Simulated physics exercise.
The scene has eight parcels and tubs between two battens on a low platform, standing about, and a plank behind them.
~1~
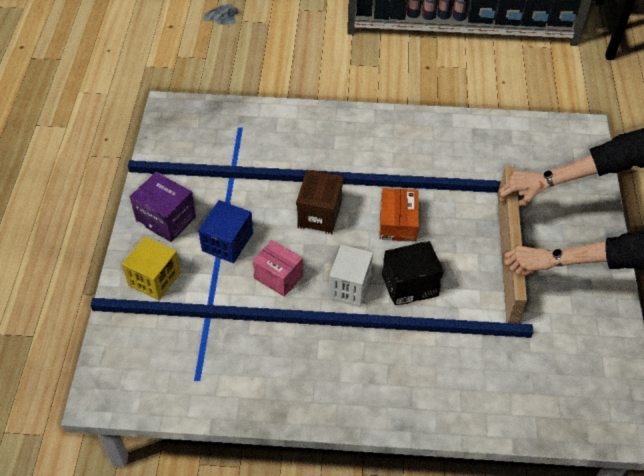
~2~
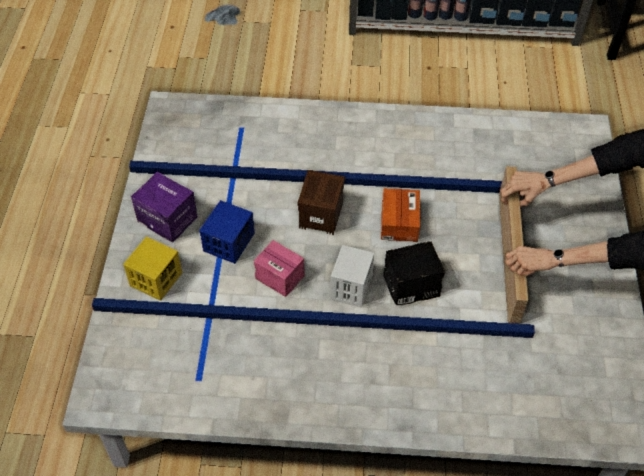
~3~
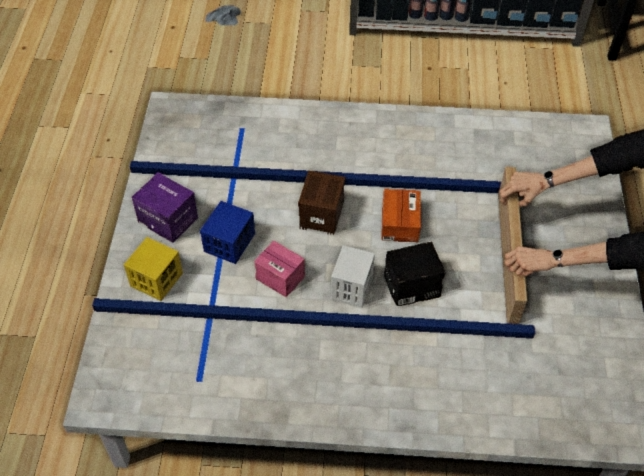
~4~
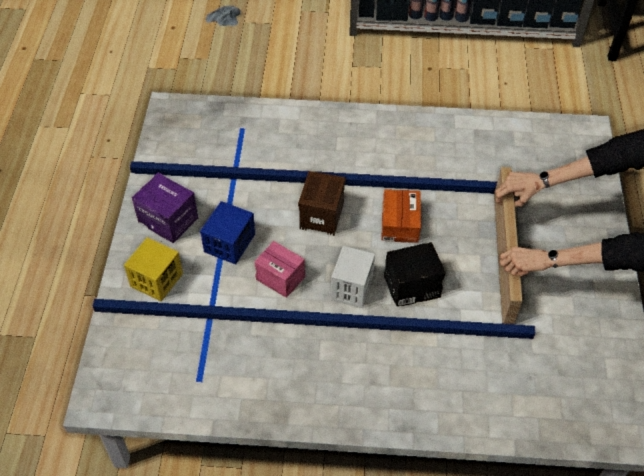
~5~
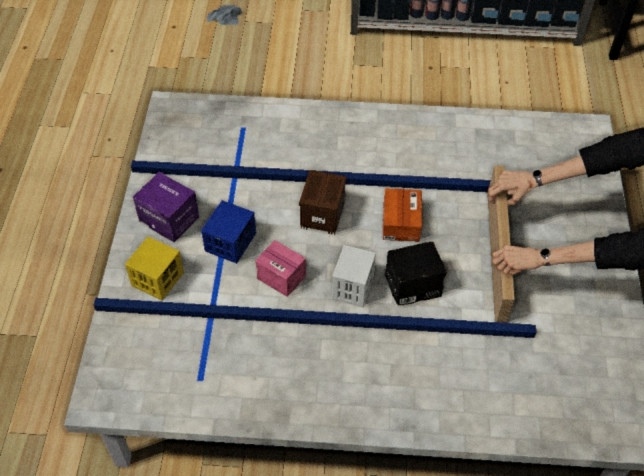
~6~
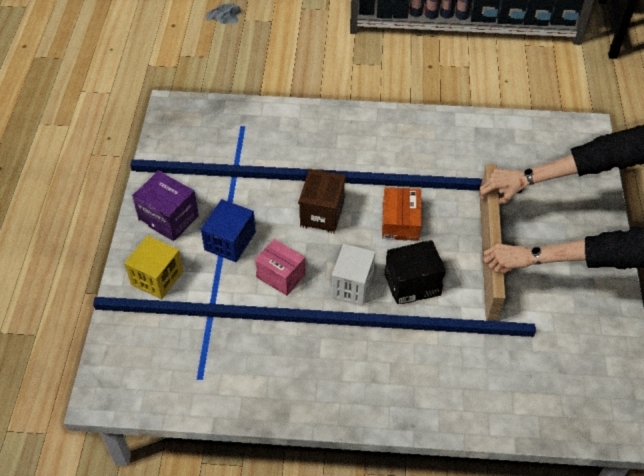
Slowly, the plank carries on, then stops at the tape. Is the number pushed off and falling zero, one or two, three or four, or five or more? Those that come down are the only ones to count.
It will most likely knock one or two off.
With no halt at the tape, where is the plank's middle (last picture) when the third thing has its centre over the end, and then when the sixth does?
At the first moment about (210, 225), at the next about (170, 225).
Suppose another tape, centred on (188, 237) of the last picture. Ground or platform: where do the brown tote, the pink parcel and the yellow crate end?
I'd say the brown tote stays aboard, the pink parcel gets knocked off and the yellow crate gets knocked off.
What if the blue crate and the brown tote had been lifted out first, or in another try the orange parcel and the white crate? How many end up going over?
Try one: 1; try two: 0.
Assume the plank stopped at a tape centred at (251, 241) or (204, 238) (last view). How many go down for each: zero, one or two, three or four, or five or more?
Not one; 3 or 4.
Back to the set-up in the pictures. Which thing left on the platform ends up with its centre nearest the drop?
The purple box finishes nearest.
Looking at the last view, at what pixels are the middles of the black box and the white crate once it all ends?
The black box settles near (194, 254); as for the white crate, near (152, 263).
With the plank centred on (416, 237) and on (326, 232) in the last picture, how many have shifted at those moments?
At the first spot the count is 3, and at the second it is 6.
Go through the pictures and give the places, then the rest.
Purple box (164, 207); yellow crate (152, 268); blue crate (226, 232); plank (511, 243); tape (221, 241), in the first frame.
Yellow crate (154, 269); pink parcel (279, 269), in the second frame.
Blue crate (228, 232); black box (414, 274), in the third frame.
Purple box (166, 208); white crate (353, 277), in the fourth frame.
Yellow crate (155, 269); plank (500, 243), in the fifth frame.
Purple box (166, 206); yellow crate (155, 267); blue crate (229, 231); plank (491, 241); tape (223, 239), in the sixth frame.
Early on, none off yet; purple box at rest near (166, 206); yellow crate at rest near (155, 267); blue crate at rest near (229, 231).
A while later, none off yet; purple box at rest near (166, 206); yellow crate at rest near (155, 267); blue crate travelled a little near (221, 229).
Further along, none off yet; purple box travelled a little near (161, 204); yellow crate travelled about its own width near (125, 270); blue crate travelled about its own width near (185, 231).
Finally, the number that fall off is one or two; lost, yellow crate.
